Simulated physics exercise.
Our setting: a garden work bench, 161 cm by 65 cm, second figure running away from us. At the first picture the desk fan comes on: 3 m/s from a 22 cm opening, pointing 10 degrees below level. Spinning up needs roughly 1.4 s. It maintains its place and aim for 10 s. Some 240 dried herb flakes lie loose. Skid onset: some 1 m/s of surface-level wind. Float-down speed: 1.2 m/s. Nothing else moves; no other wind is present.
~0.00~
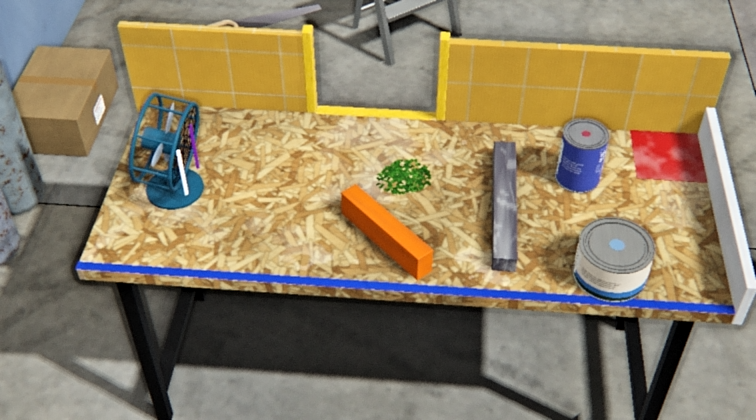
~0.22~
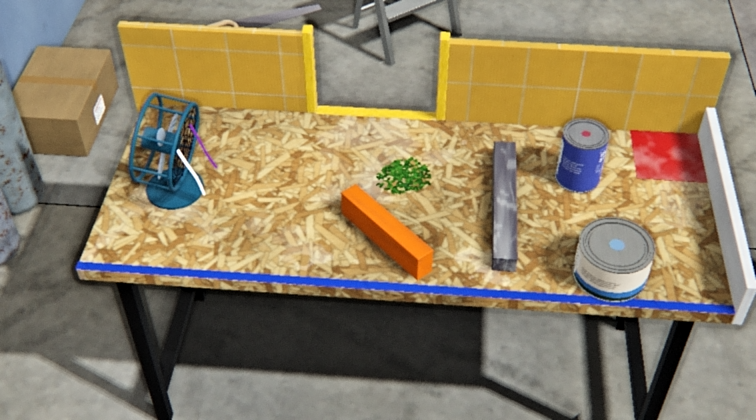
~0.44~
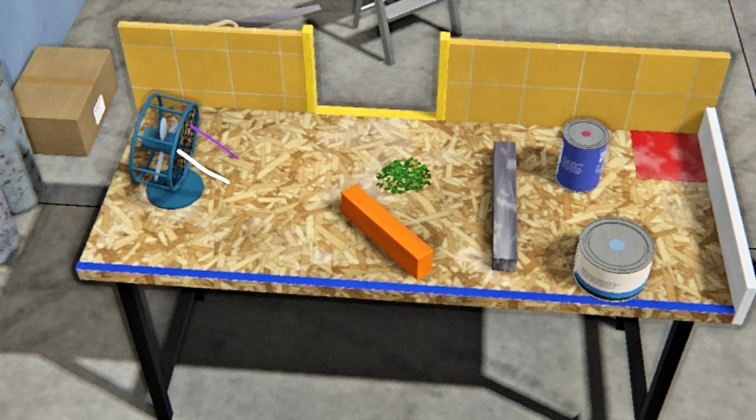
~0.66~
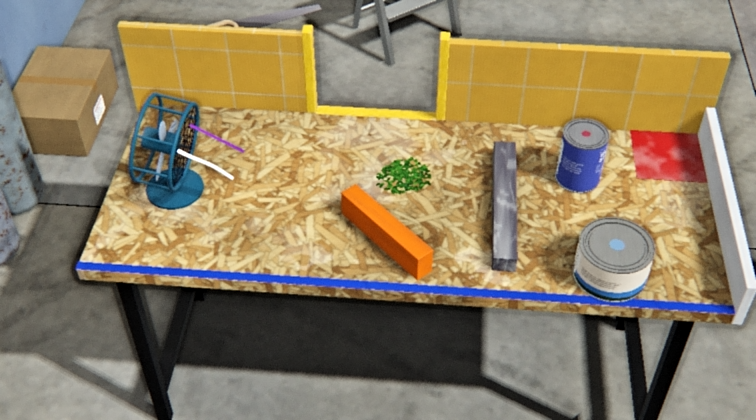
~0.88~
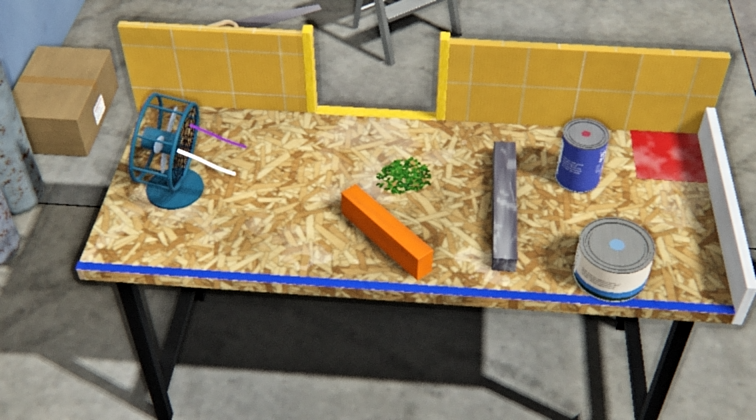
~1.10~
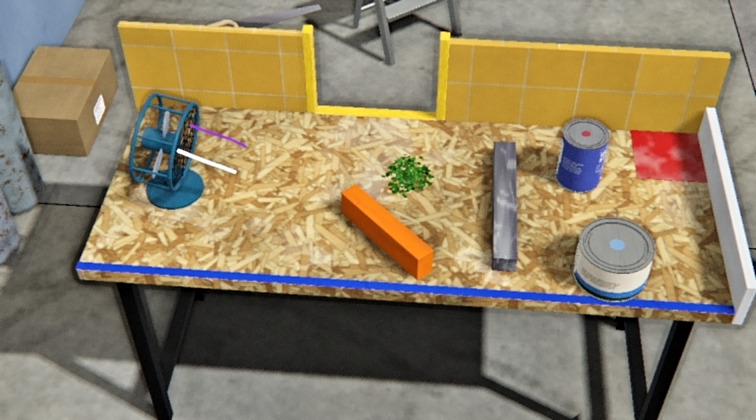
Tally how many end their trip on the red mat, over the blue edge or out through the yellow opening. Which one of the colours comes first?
My answer: Red.
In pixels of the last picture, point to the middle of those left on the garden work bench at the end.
The middle lands close to (643, 134) in pixels.
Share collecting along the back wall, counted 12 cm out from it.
It comes to close to 90 per cent.
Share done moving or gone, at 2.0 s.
Estimated share: Near 0 %.
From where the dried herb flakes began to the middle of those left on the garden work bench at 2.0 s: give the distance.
It works out to close to 50 cm.
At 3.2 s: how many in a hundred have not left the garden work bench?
Some 100 per cent at that time.
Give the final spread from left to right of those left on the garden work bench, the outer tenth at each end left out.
Roughly 10 cm.
After 2.0 s the count stands so, 20 % are on the red mat, 0 % out through the yellow opening and 3 % over the blue edge; the middle of those still in play is near (569, 129).
After 3.2 s the count stands so, 58 % are on the red mat, 0 % out through the yellow opening and 5 % over the blue edge; the middle of those still in play is near (642, 133).
After 5.5 s the count stands so, 67 % are on the red mat, 0 % out through the yellow opening and 5 % over the blue edge; the middle of those still in play is near (643, 134).
After 10.0 s, at the end, 71 % are on the red mat, 0 % out through the yellow opening and 5 % over the blue edge; the middle of those still in play is near (643, 134).
